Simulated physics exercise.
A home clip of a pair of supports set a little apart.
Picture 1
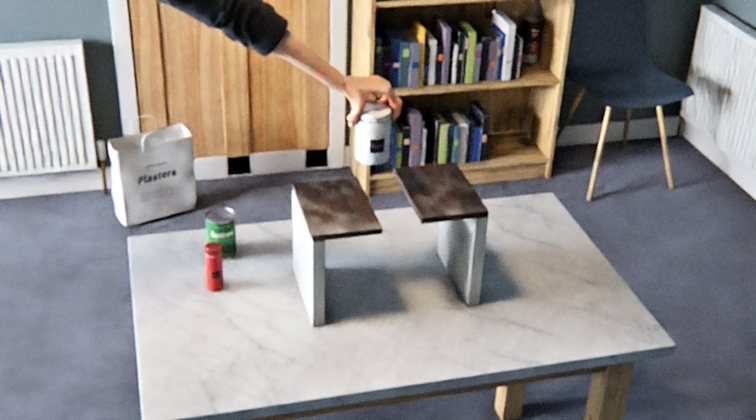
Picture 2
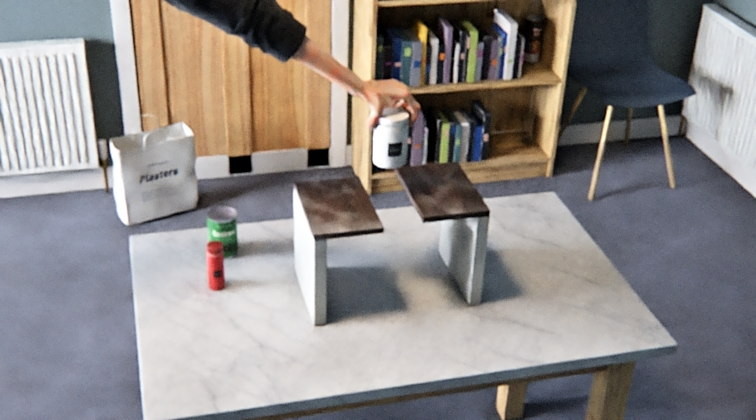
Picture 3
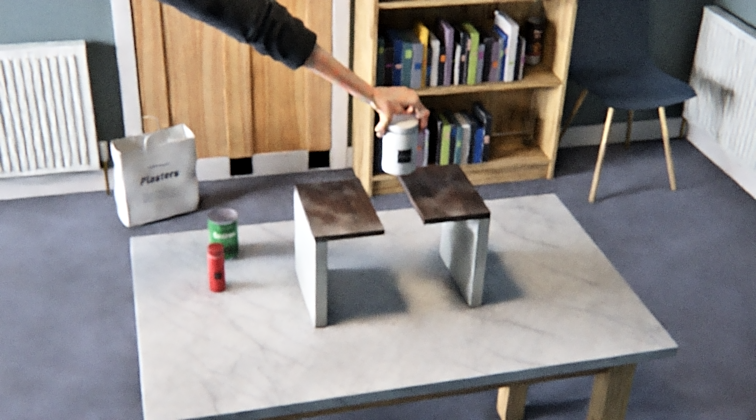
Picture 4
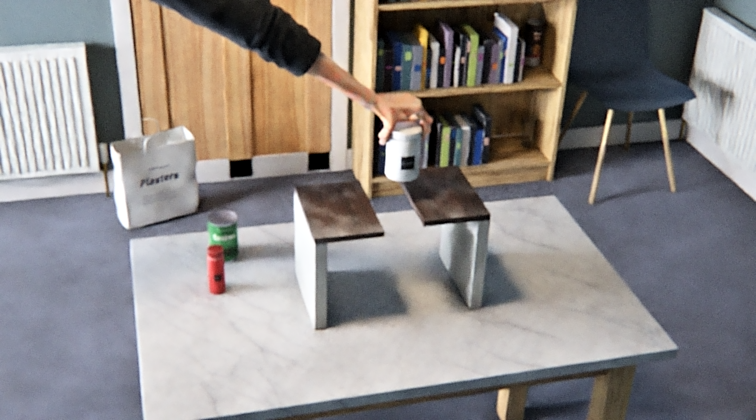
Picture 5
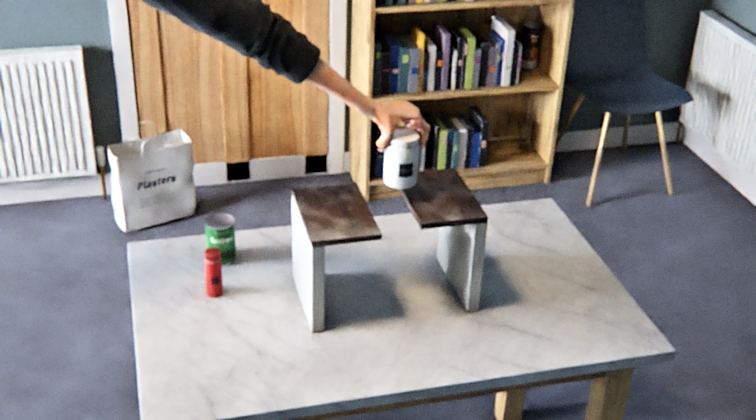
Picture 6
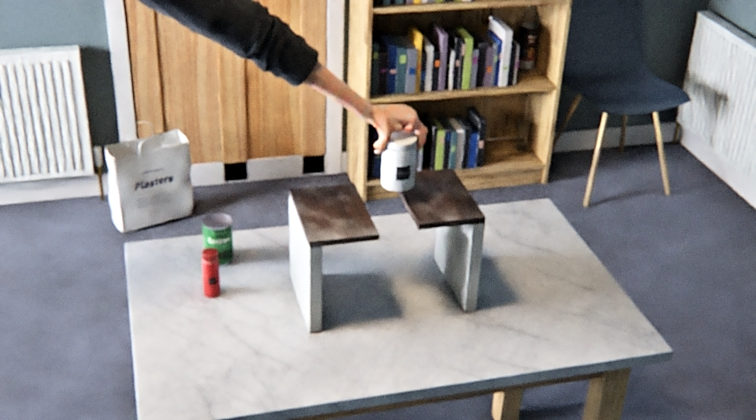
A hand moves a white jar slightly right and lowers it between two dark-topped supports.
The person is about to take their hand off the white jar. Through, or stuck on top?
In the end the jar is caught.
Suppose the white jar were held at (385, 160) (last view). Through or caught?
Then it reaches the table.
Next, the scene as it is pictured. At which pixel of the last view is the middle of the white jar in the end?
Near (379, 196).
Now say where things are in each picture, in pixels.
In the first picture, being brought over the gap; white jar (373, 134); green tin (221, 234).
In the second picture, being brought over the gap; white jar (391, 137); green tin (223, 233).
In the third picture, being brought over the gap; white jar (400, 144); green tin (224, 235).
In the fourth picture, being brought over the gap; white jar (403, 151); green tin (224, 237).
In the fifth picture, being brought over the gap; white jar (402, 158); green tin (221, 240).
In the sixth picture, poised above the slot; white jar (399, 161); green tin (218, 240).
Then, 0.20 s after the last picture, white jar slid a little near (397, 177).
Then, 0.30 s after the last picture, white jar tipped 31° from how it was near (386, 184).
Then, 0.40 s after the last picture, white jar tipped 59° from how it was near (379, 196).
At rest, tipped over on the stand or table, white jar; the other 2 in place. Seen from the same camera at the end, white jar near (379, 196). The jar lodges.
